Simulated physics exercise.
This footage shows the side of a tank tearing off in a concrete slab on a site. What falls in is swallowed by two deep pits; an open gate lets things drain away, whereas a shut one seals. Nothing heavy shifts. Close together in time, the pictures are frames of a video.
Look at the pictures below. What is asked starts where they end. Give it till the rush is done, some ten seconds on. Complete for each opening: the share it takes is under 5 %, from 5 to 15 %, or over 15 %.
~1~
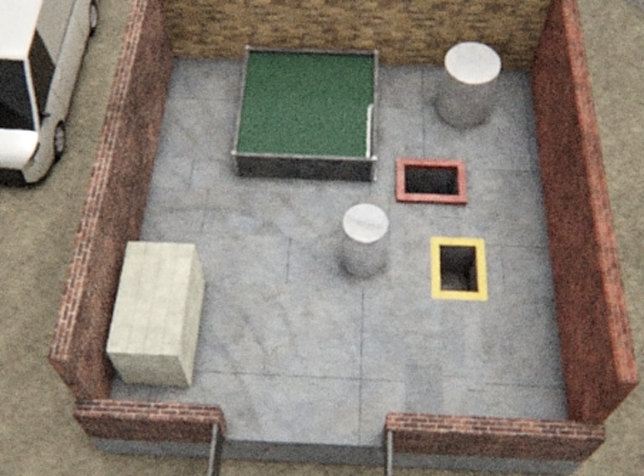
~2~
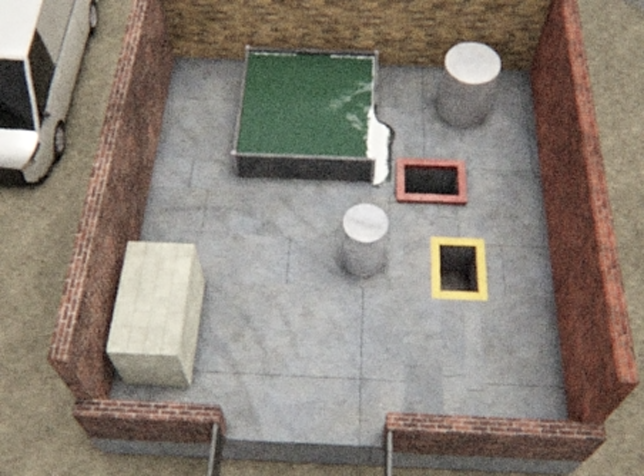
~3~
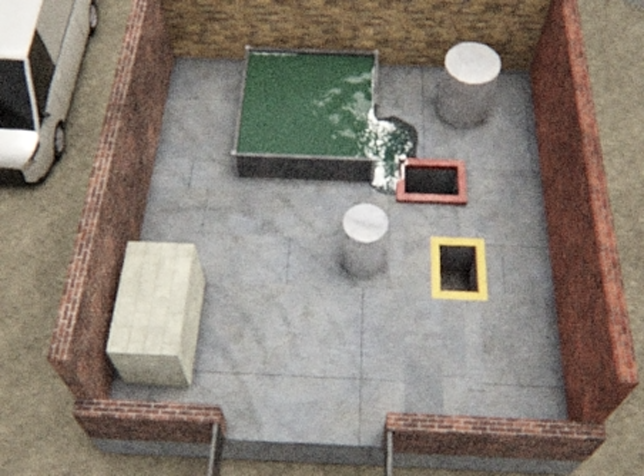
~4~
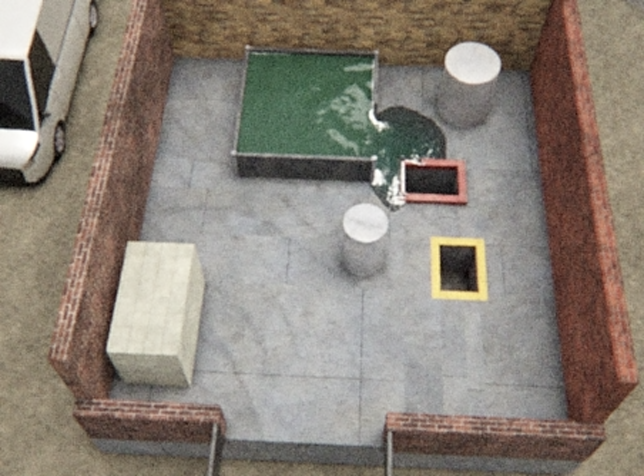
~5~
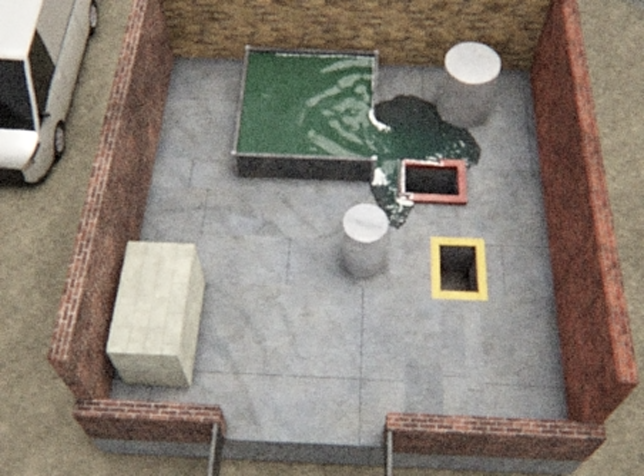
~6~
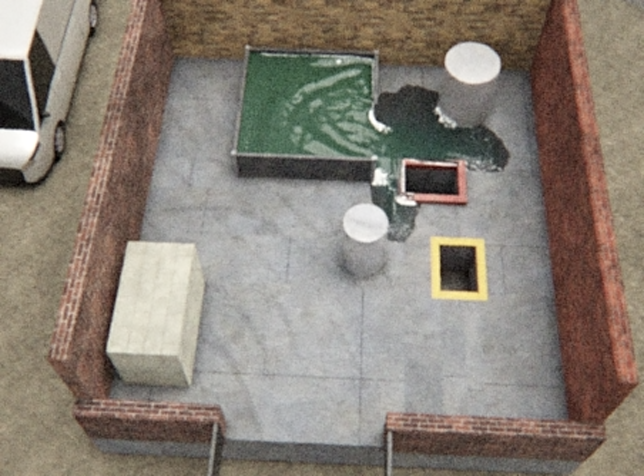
The share the gate takes is under 5 %; the share the yellow pit takes is from 5 to 15 %; the share the red pit takes is over 15 %.
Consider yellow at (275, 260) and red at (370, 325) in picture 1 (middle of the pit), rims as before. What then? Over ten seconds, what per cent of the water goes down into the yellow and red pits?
Parts in a hundred: Yellow 0, red 0.
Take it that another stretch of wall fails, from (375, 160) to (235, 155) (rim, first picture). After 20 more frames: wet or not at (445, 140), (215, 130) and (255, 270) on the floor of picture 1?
First spot spared, second spot spared, third spot submerged.
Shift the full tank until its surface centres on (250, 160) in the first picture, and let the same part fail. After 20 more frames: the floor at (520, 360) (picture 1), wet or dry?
That spot would be swamped.
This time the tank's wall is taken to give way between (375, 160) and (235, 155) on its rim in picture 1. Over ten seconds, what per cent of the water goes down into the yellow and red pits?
I'd say the yellow pit gets around 12 percent and the red pit around 0 percent.
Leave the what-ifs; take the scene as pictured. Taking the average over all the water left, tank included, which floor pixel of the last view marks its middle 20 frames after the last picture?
Roughly at (370, 141).
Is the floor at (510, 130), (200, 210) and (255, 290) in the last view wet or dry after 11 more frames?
One by one: Waterlogged / left dry / left dry.
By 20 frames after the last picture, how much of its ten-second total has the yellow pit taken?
It comes to around 20 percent of the ten-second total.
A moment on, water covers 15 % of the floor; the gate 0 %, the yellow pit 0 %, the red pit 5 %.
Next, water covers 25 % of the floor; the gate 0 %, the yellow pit 0 %, the red pit 9 %.
Then, water covers 40 % of the floor; the gate 0 %, the yellow pit 2 %, the red pit 13 %.
Later, water covers 55 % of the floor; the gate 0 %, the yellow pit 4 %, the red pit 16 %.
In the end, water covers 90 % of the floor; the gate 1 %, the yellow pit 8 %, the red pit 18 %.
